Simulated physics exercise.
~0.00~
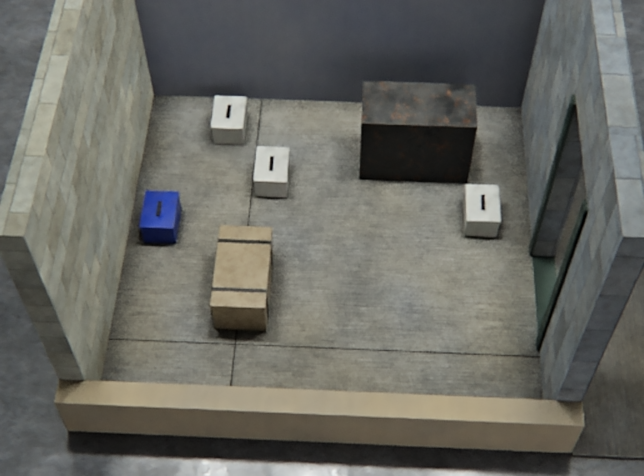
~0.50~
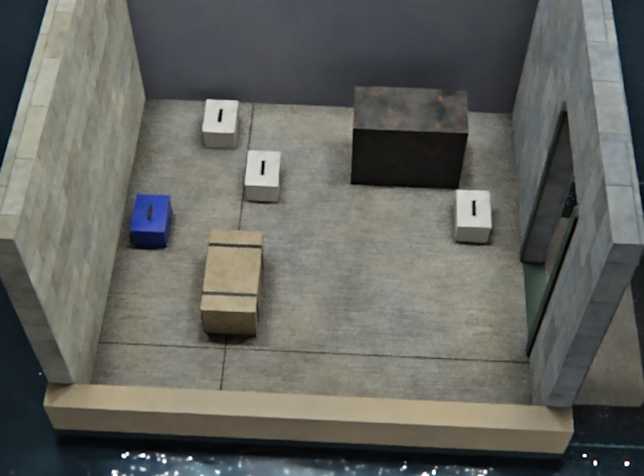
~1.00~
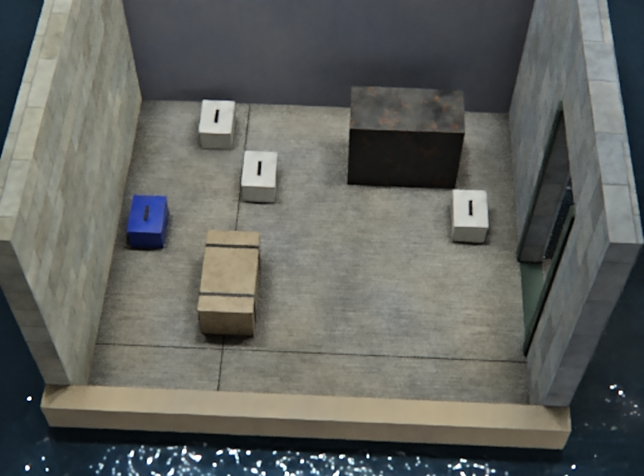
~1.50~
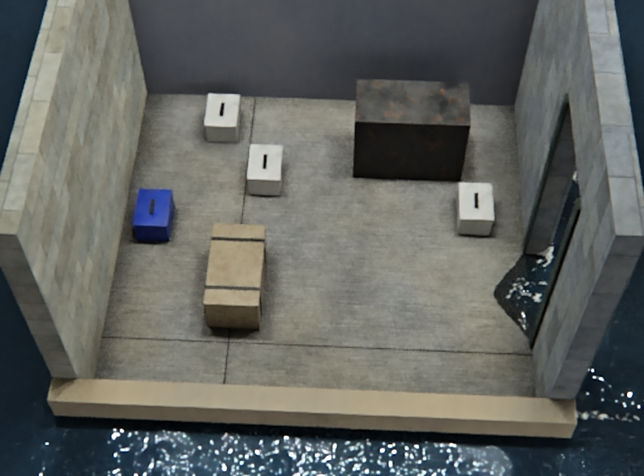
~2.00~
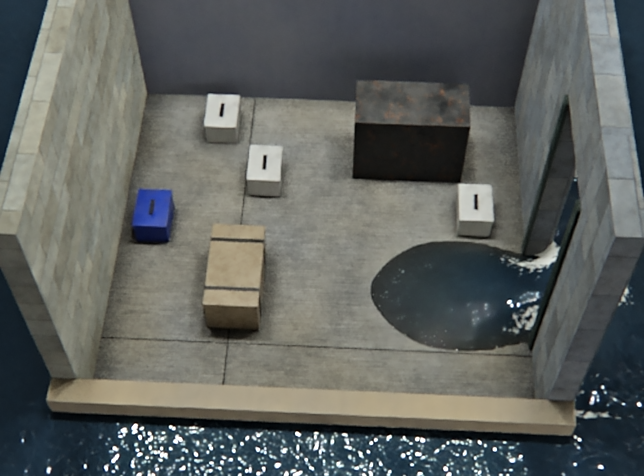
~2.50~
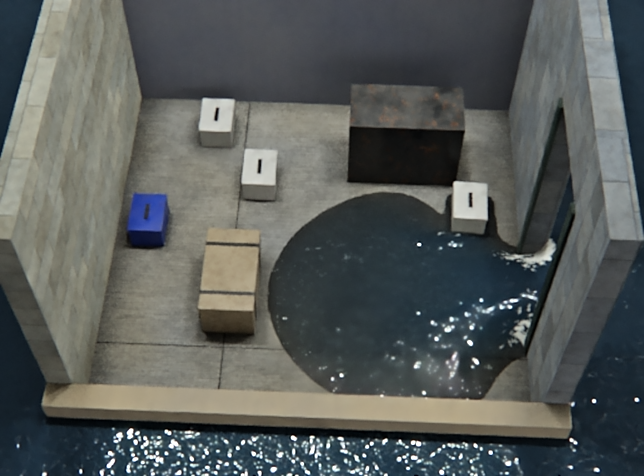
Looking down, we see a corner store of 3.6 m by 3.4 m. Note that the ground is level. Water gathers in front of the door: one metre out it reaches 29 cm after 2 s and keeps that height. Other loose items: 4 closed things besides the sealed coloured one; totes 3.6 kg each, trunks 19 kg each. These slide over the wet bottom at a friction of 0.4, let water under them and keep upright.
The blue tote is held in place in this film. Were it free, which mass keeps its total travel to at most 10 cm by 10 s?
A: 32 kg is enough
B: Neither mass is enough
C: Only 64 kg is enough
A, 32 kg is enough.
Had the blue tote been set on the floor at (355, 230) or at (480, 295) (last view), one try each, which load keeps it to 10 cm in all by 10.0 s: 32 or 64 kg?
In that order: Both loads work; just the heavier works.
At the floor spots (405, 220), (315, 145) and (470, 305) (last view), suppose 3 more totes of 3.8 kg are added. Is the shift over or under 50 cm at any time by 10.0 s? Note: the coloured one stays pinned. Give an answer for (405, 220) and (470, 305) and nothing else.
Order as asked: Goes beyond / goes beyond.
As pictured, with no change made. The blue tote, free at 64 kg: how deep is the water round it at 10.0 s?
About 18 cm.
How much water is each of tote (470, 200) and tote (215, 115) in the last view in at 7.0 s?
I'd estimate 2 cm for the first and 6 cm for the second.
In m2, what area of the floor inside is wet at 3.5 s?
Roughly 8.5 m2 of it is wet.
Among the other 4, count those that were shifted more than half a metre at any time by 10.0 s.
That adds up to 4.
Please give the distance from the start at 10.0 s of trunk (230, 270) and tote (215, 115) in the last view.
Net displacement, in order: 60 cm; 140 cm.
After 3.5 s the blue tote would be 0 cm from its start with 32 kg and 0 cm from its start with 64 kg; 3 cm of water round it then.
After 4.5 s the blue tote would be 0 cm from its start with 32 kg and 0 cm from its start with 64 kg; 8 cm of water round it then.
After 7.0 s the blue tote would be 3 cm from its start with 32 kg and 0 cm from its start with 64 kg; 14 cm of water round it then.
After 10.0 s the blue tote would be 3 cm from its start with 32 kg and 0 cm from its start with 64 kg; 18 cm of water round it then.
